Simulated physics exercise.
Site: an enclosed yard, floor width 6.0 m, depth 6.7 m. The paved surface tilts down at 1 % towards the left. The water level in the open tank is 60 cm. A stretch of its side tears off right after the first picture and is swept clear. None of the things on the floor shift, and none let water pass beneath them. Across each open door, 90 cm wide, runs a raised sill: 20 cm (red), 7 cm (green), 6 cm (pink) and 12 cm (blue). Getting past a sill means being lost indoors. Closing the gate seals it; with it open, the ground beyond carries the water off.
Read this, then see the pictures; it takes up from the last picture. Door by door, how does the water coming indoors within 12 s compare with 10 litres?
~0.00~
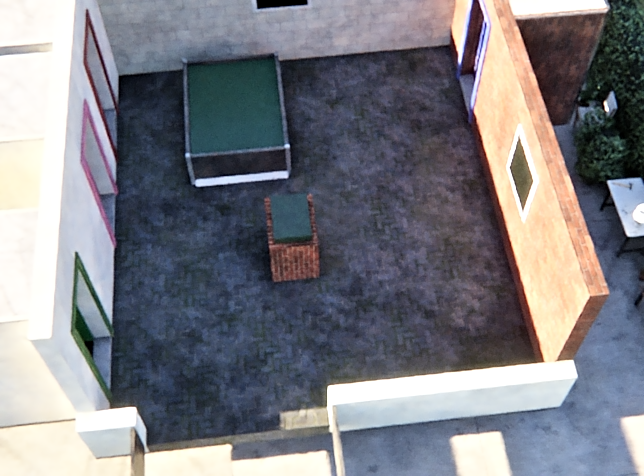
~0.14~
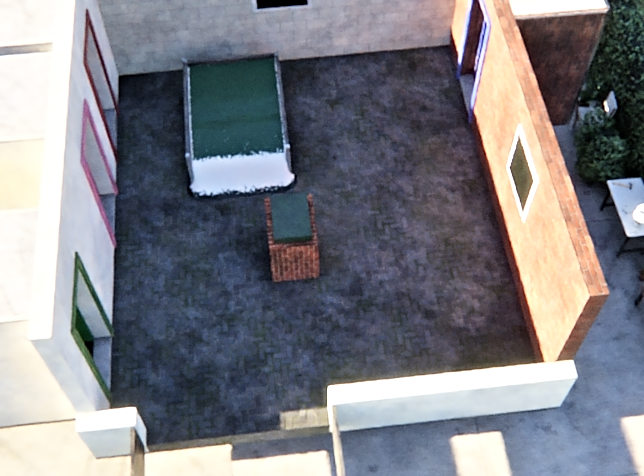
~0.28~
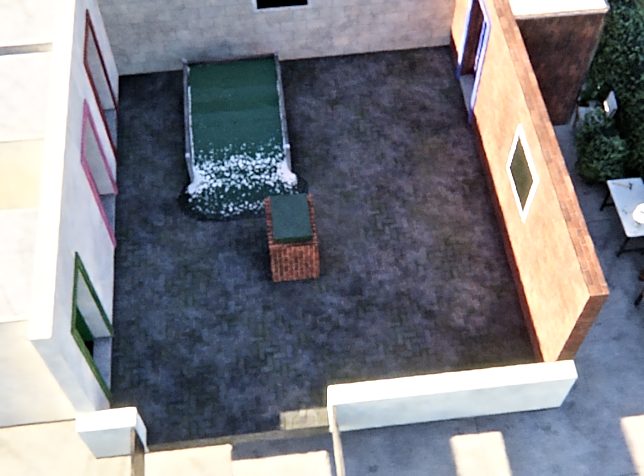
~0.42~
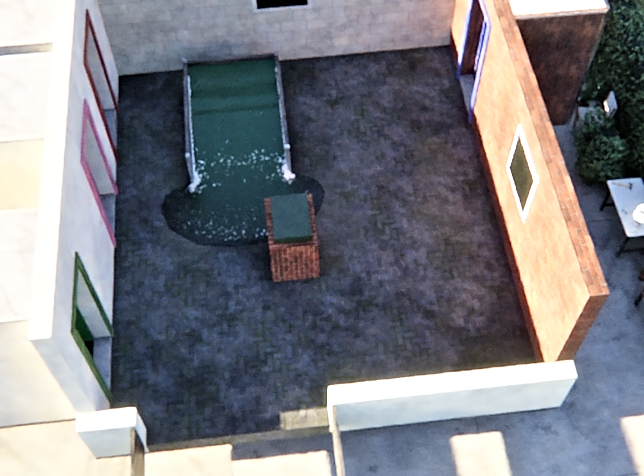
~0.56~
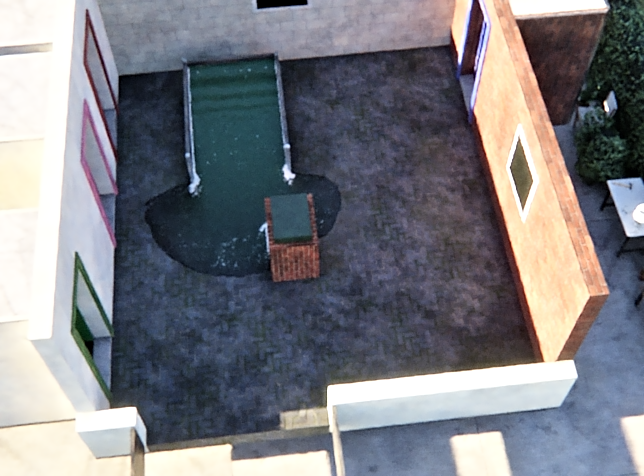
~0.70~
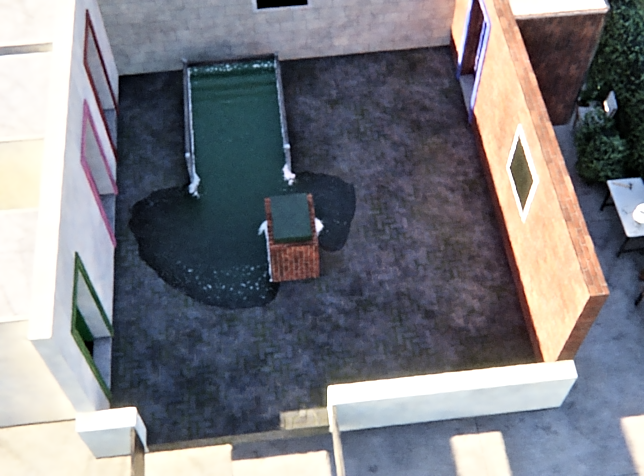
The red door lets in no more than that; the green door lets in more than that; the pink door lets in no more than that; the blue door lets in no more than that.
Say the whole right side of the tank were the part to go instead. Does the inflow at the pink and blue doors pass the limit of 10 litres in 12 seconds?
Pink: Within limit; blue: Beyond limit.
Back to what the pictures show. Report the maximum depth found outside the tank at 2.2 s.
Depth max: Approx. 36 cm.
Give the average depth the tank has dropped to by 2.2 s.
20 cm.
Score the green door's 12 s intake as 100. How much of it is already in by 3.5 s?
Fraction in by then: Around 40 per cent.
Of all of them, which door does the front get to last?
Red.
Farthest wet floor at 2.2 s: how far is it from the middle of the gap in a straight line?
Roughly 4.6 metres out.
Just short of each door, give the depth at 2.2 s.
Depths in cm: Red 0, green 12, pink 3, blue 0.
After 1.4 s water covers 30 % of the floor and is deepest (36 cm) near (277, 228); red door not reached, green door not reached, pink door 3 cm at the sill, 0 L in, blue door not reached.
After 2.2 s water covers 45 % of the floor and is deepest (36 cm) near (110, 432); red door not reached, green door 12 cm at the sill, 0 L in, pink door 3 cm at the sill, 0 L in, blue door not reached.
After 3.5 s water covers 55 % of the floor and is deepest (24 cm) near (110, 432); red door not reached, green door 15 cm at the sill, 30 L in, pink door 3 cm at the sill, 0 L in, blue door 2 cm at the sill, 0 L in.
After 7.0 s water covers 70 % of the floor and is deepest (8 cm) near (110, 432); red door 2 cm at the sill, 0 L in, green door 8 cm at the sill, 79 L in, pink door 3 cm at the sill, 0 L in, blue door 2 cm at the sill, 0 L in.
After 12.0 s water covers 75 % of the floor and is deepest (6 cm) near (119, 91); red door 2 cm at the sill, 0 L in, green door 5 cm at the sill, 80 L in, pink door 4 cm at the sill, 0 L in, blue door 1 cm at the sill, 0 L in.
